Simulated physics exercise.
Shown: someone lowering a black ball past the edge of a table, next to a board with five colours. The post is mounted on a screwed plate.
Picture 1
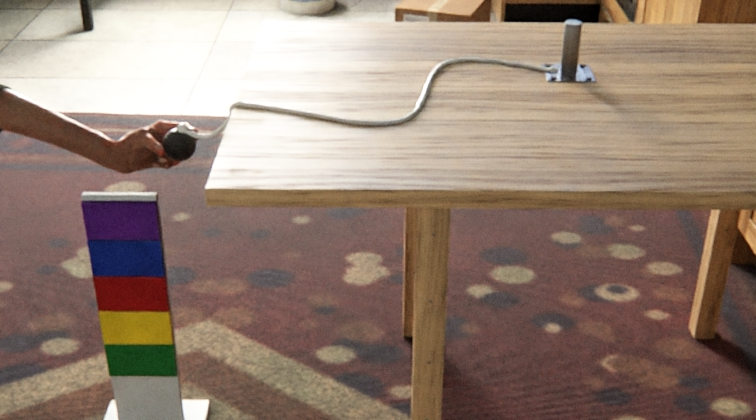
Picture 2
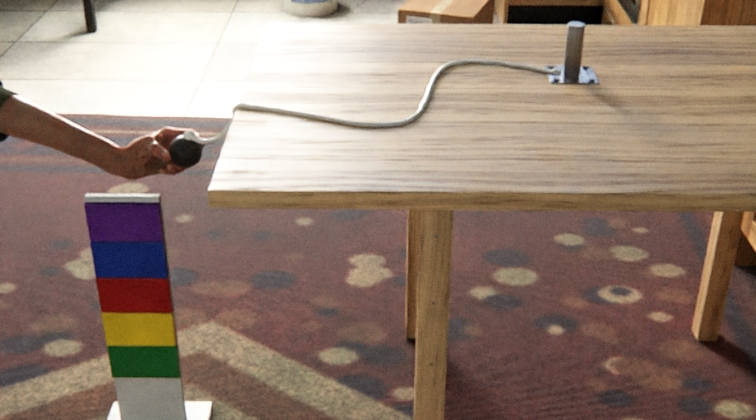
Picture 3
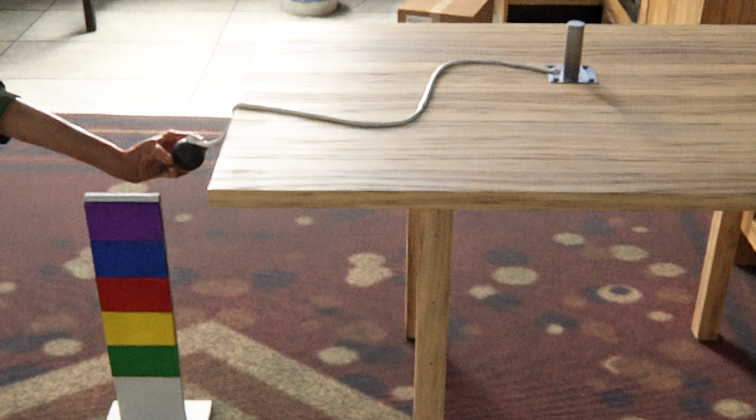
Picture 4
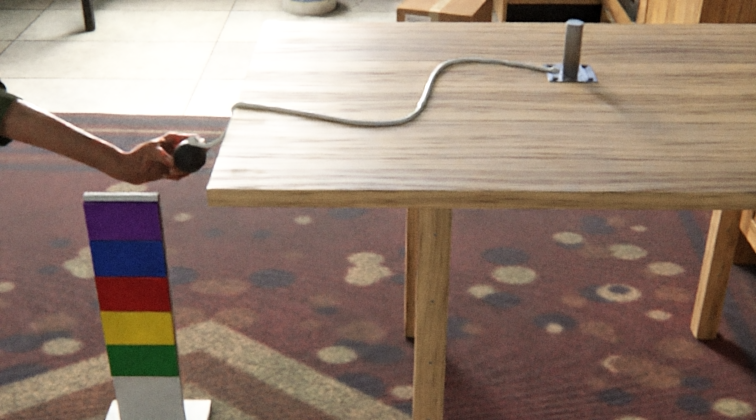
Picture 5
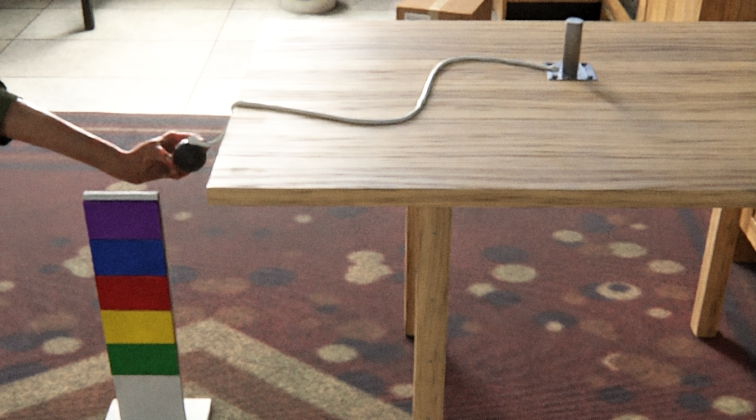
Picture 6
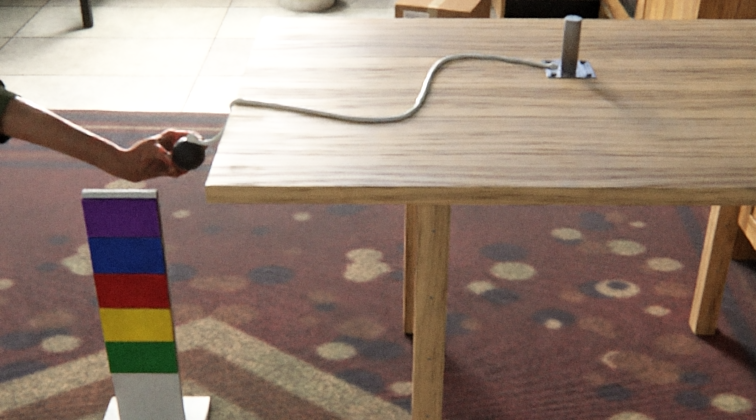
In a room with a patterned carpet, a hand holds a black ball beside a wooden table, above a colour-banded stand, and shifts slightly right, then stays nearly still; a slack cord curves across the tabletop to a post.
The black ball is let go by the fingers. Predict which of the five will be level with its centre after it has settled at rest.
I predict red.
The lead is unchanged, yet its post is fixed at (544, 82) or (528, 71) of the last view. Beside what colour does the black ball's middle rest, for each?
First case: Yellow. Second case: Yellow.
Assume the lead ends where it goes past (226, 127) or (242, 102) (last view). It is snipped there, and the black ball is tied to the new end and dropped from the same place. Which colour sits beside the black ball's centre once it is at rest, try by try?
Taking them in turn, you'd get blue, then purple.
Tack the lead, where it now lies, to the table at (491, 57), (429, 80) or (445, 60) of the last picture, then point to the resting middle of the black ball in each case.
Near (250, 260), then (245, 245), then (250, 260).
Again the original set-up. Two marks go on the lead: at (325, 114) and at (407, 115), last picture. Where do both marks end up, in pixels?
Final positions are (239, 124) and (288, 87), in that order.
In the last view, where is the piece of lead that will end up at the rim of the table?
In the last picture it is at roughly (359, 119).
Soon after, ball near (208, 246); level with blue.
Then, ball near (266, 285); level with red.
Further on, ball near (247, 280); level with red.
At rest, ball near (250, 282); level with red. The lead holds its middle at red.
